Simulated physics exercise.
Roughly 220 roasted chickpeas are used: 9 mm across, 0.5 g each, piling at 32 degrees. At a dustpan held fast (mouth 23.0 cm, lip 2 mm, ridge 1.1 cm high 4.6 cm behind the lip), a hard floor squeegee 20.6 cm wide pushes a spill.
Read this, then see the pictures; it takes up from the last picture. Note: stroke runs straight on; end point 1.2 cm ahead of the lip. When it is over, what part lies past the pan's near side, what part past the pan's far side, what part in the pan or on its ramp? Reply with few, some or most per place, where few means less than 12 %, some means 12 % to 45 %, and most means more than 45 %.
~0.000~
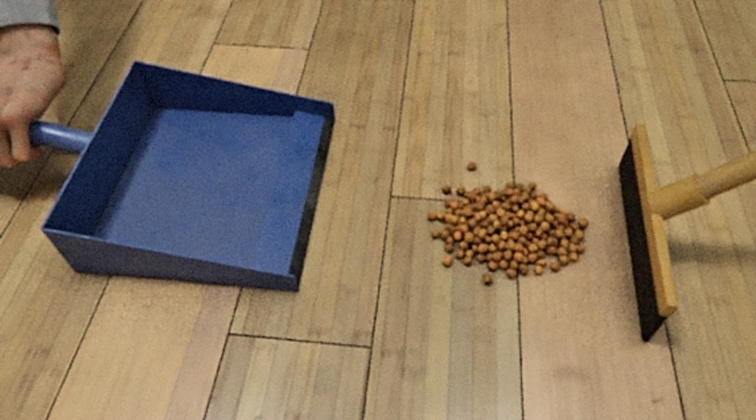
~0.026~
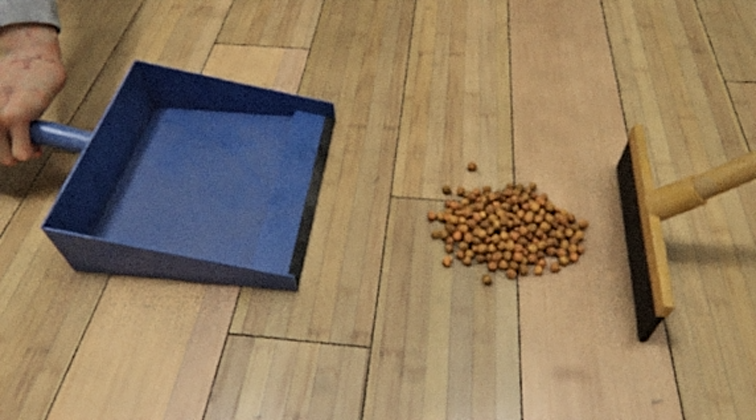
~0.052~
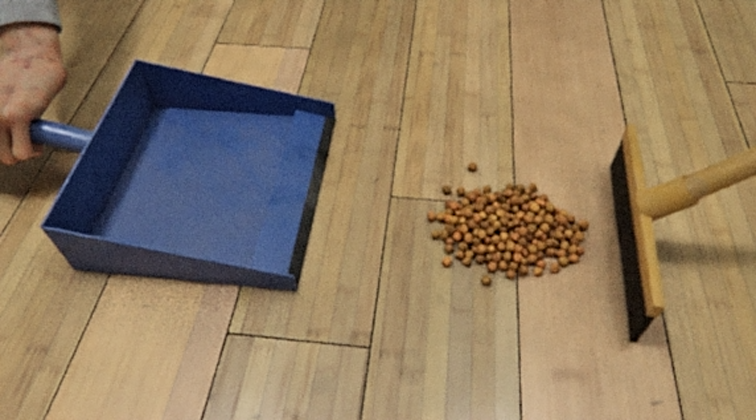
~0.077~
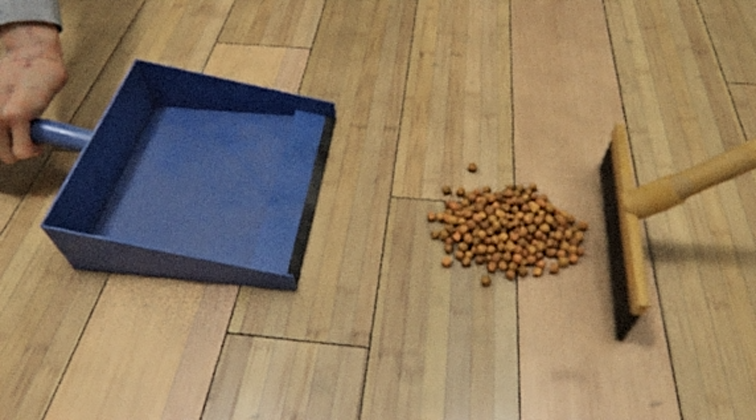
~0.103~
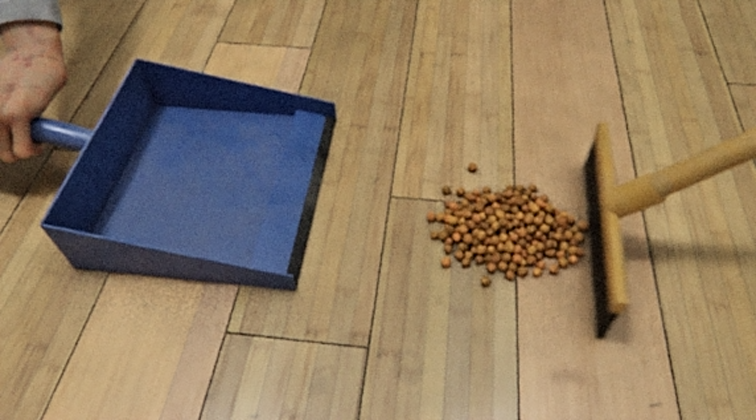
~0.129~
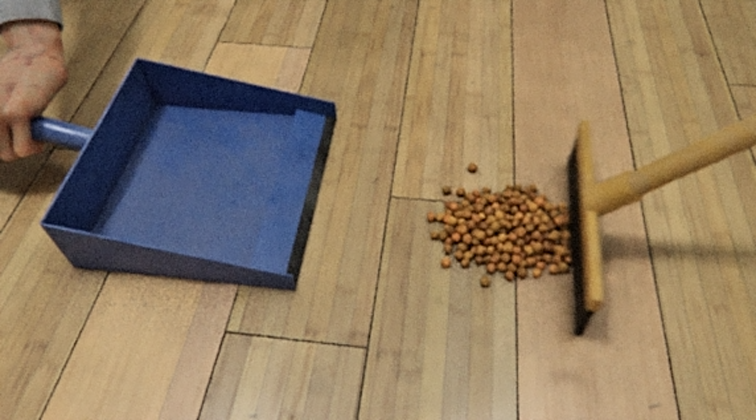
Past the pan's near side = few, past the pan's far side = few, in the pan or on its ramp = most.
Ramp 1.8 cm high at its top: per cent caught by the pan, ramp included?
Estimate with the new ramp: Some 60 in a hundred.
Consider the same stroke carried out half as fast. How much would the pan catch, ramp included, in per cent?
Then roughly 65 per cent.
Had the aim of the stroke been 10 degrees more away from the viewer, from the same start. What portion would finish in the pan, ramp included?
Estimate: 65 % in pan or on ramp.
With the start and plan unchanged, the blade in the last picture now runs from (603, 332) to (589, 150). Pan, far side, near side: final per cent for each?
Pan 20, far 0, near 25.
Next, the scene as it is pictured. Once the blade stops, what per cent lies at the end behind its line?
Some 0 percent of it.
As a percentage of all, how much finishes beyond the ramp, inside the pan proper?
Around 20 in a hundred.
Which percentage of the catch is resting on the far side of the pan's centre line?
About 40 percent of it.
After 0.31 s, middle of the blade 13 cm from the lip; 0 % over the lip, far side 0 %, near side 5 %.
After 0.43 s, middle of the blade 5 cm from the lip; 0 % over the lip, far side 0 %, near side 5 %.
After 0.68 s, middle of the blade 2 cm from the lip; 70 % over the lip, far side 5 %, near side 5 %.
In the end, at 1.2 s, near side 5 %, far side 5 %, pan 65 %, in front of the lip or behind the blade 25 %.
